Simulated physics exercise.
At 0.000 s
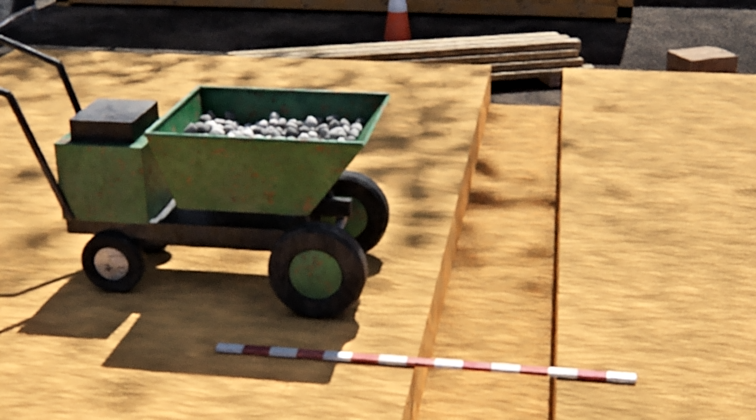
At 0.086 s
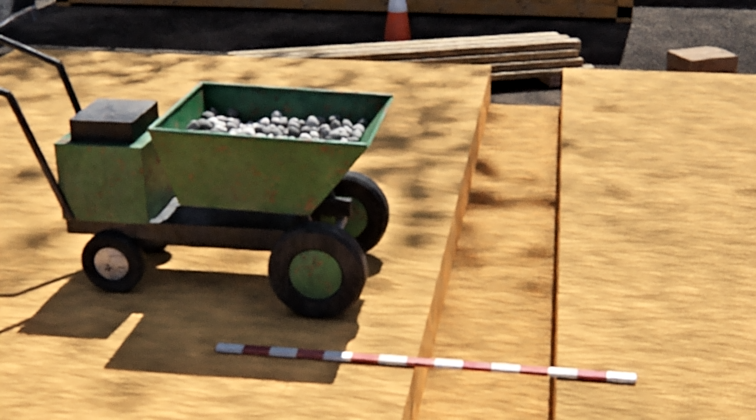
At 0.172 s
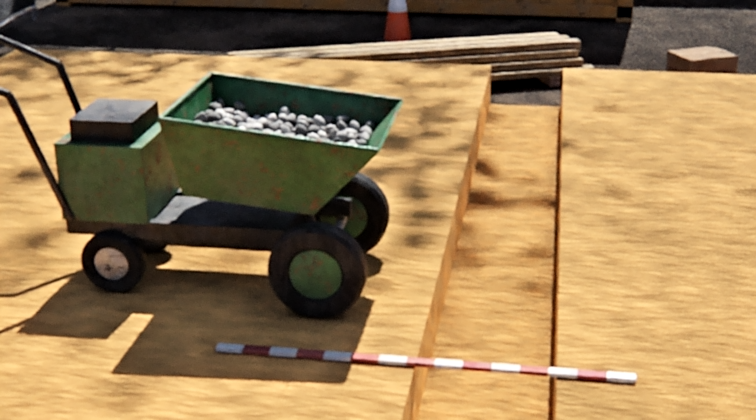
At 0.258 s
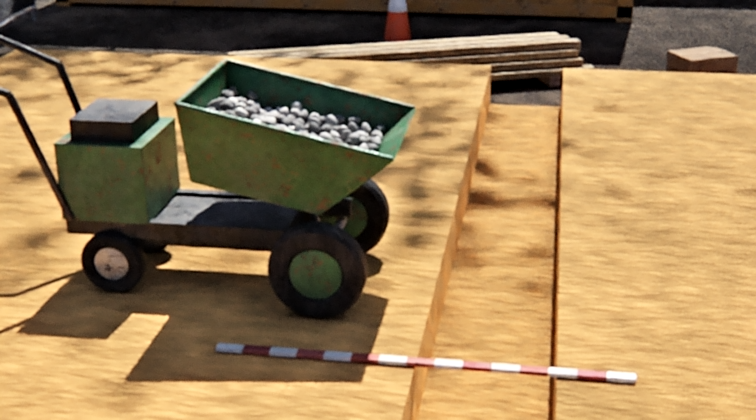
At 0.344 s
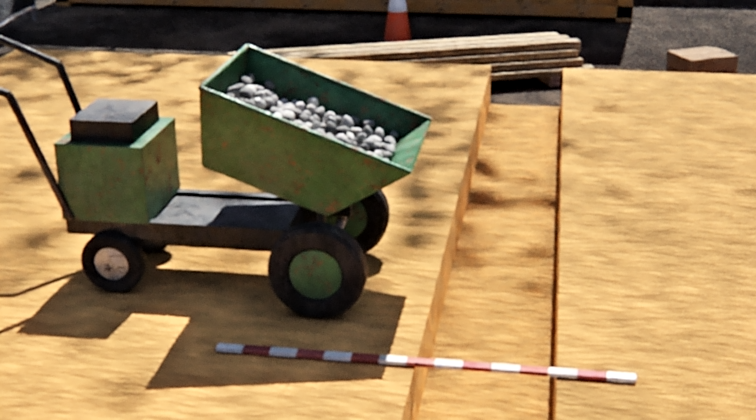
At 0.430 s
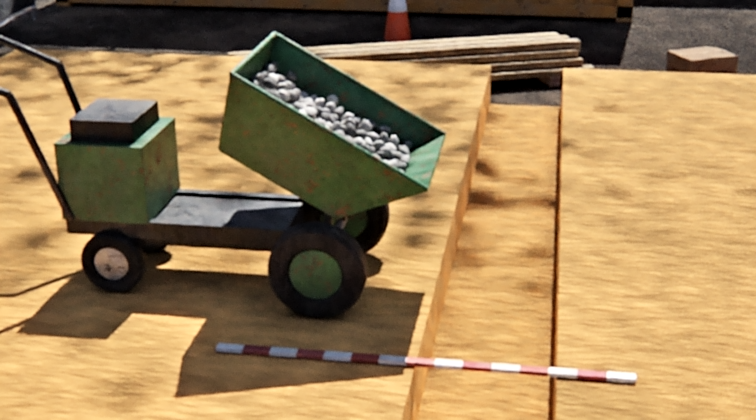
A green powered barrow with black wheels and a tray of grey stones stands on the left of a yellow-brown boarded surface, seen from above and to the side by a still camera. A trench lies to its right, with a red-and-white striped staff in front and planks and an orange cone behind. The tray tilts gradually, its left end rising steeply while its shadow shifts rightward.
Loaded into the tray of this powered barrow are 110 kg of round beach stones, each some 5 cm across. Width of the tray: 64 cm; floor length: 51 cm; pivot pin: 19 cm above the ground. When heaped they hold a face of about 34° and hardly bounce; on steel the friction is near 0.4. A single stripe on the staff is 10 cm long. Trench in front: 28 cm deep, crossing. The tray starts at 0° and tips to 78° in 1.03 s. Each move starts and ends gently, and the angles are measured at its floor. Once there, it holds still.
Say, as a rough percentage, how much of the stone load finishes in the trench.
Roughly 98 out of 100.
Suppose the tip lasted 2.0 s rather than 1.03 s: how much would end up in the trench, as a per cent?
Estimate: About 100 %.
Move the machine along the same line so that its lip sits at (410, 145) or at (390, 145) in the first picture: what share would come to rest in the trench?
First place: Near 55%; second place: Near 80%.
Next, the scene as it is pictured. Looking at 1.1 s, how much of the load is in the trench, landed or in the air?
Some 55 per cent of the load by that point.
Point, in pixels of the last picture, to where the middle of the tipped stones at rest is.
In the last view, about (512, 345).
After 0.8 s the floor is at 66°; 100 % in the tray; the foremost stones are at (461, 232).
After 1.1 s the floor is at 78°; 46 % in the tray, 53 % in the trench, 1 % past the trench; the foremost stones are at (567, 303).
After 1.5 s the floor is at 78°; 9 % in the tray, 88 % in the trench, 2 % past the trench; the foremost stones are at (627, 307).
After 3.4 s the floor is at 78°; 0 % in the tray, 98 % in the trench, 2 % past the trench; the foremost stones are at (647, 307).
